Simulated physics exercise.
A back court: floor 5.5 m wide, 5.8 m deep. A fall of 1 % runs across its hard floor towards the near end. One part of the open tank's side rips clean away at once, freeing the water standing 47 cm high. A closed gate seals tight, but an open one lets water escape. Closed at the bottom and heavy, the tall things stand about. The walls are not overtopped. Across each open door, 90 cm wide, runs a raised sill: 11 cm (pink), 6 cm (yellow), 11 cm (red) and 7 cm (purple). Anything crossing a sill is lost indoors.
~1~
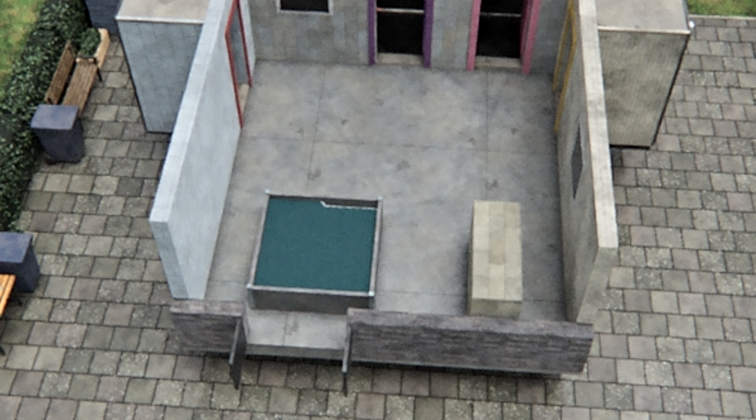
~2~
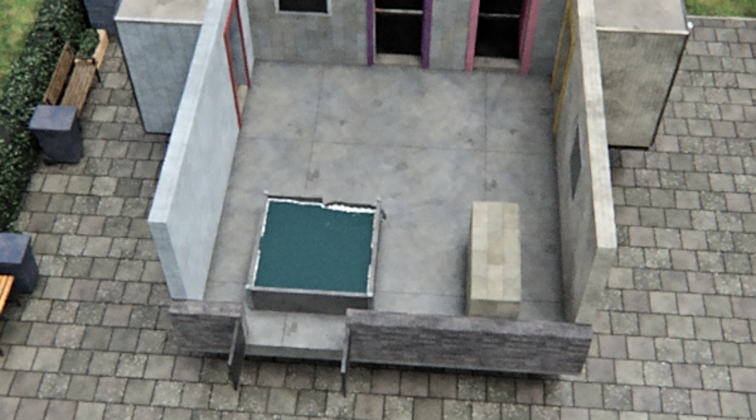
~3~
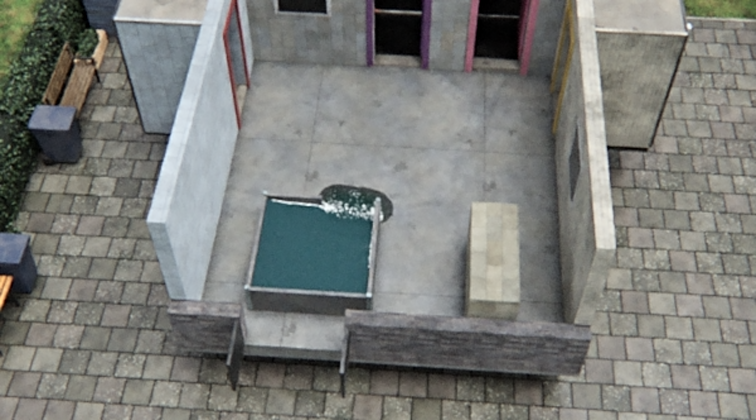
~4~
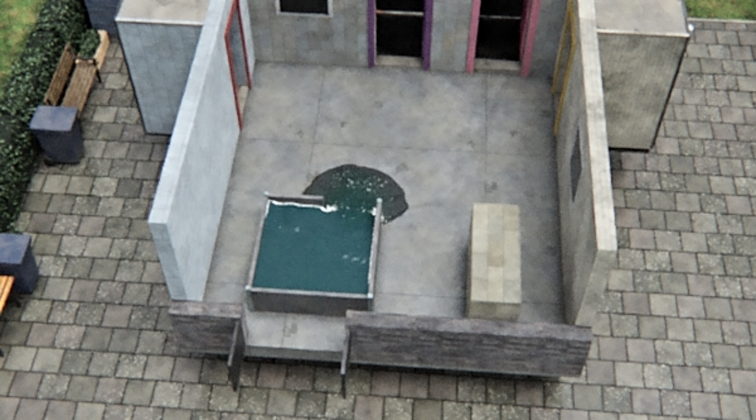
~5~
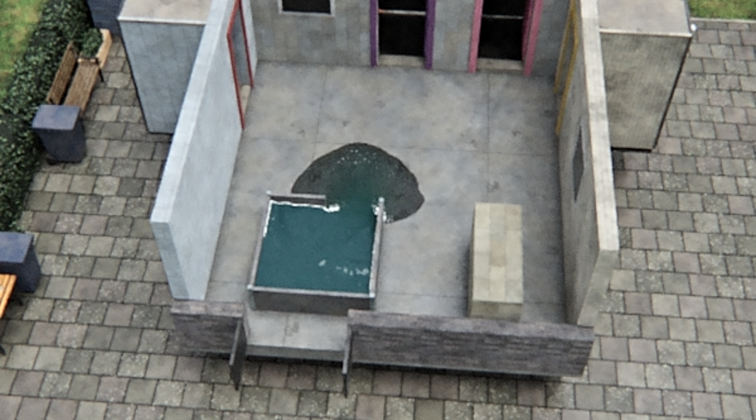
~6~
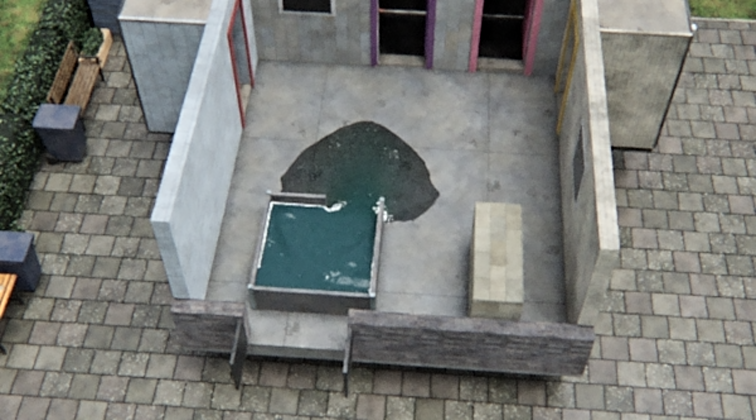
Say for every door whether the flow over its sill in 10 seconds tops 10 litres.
Result: The pink door stops short of the limit; the yellow door overruns the limit; the red door stops short of the limit; the purple door overruns the limit.
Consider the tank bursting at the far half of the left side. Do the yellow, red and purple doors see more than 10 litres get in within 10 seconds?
Then it goes yellow fine, red fine, purple fine.
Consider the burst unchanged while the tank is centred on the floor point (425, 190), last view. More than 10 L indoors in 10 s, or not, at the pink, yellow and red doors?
Compared with that limit, pink overshoots, yellow overshoots and red falls short.
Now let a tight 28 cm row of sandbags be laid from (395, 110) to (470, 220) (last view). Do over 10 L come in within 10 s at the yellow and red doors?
At the yellow door the limit is not reached, and at the red door it is not reached.
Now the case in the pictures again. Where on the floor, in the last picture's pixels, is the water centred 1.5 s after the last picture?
Near (348, 206).
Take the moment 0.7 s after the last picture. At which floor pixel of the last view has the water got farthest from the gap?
About pixel (393, 67).
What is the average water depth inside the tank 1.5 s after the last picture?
The mean depth is around 28 cm.
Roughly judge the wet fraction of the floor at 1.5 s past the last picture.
Roughly 50 percent.
Then, 0.7 s after the last picture water covers 30 % of the floor and is deepest (24 cm) near (357, 212); pink door not reached, yellow door not reached, red door not reached, purple door 2 cm at the sill, 0 L in.
Then, 1.5 s after the last picture water covers 50 % of the floor and is deepest (18 cm) near (357, 212); pink door not reached, yellow door not reached, red door 1 cm at the sill, 0 L in, purple door 14 cm at the sill, 6 L in.
Then, 2.8 s after the last picture water covers 55 % of the floor and is deepest (16 cm) near (539, 75); pink door 8 cm at the sill, 0 L in, yellow door 9 cm at the sill, 0 L in, red door 7 cm at the sill, 0 L in, purple door 11 cm at the sill, 33 L in.
Then, 5.3 s after the last picture water covers 65 % of the floor and is deepest (10 cm) near (357, 212); pink door 8 cm at the sill, 0 L in, yellow door 8 cm at the sill, 17 L in, red door 6 cm at the sill, 0 L in, purple door 8 cm at the sill, 41 L in.
Then, 9.3 s after the last picture water covers 90 % of the floor and is deepest (10 cm) near (546, 308); pink door 4 cm at the sill, 0 L in, yellow door 5 cm at the sill, 23 L in, red door 4 cm at the sill, 0 L in, purple door 4 cm at the sill, 42 L in.
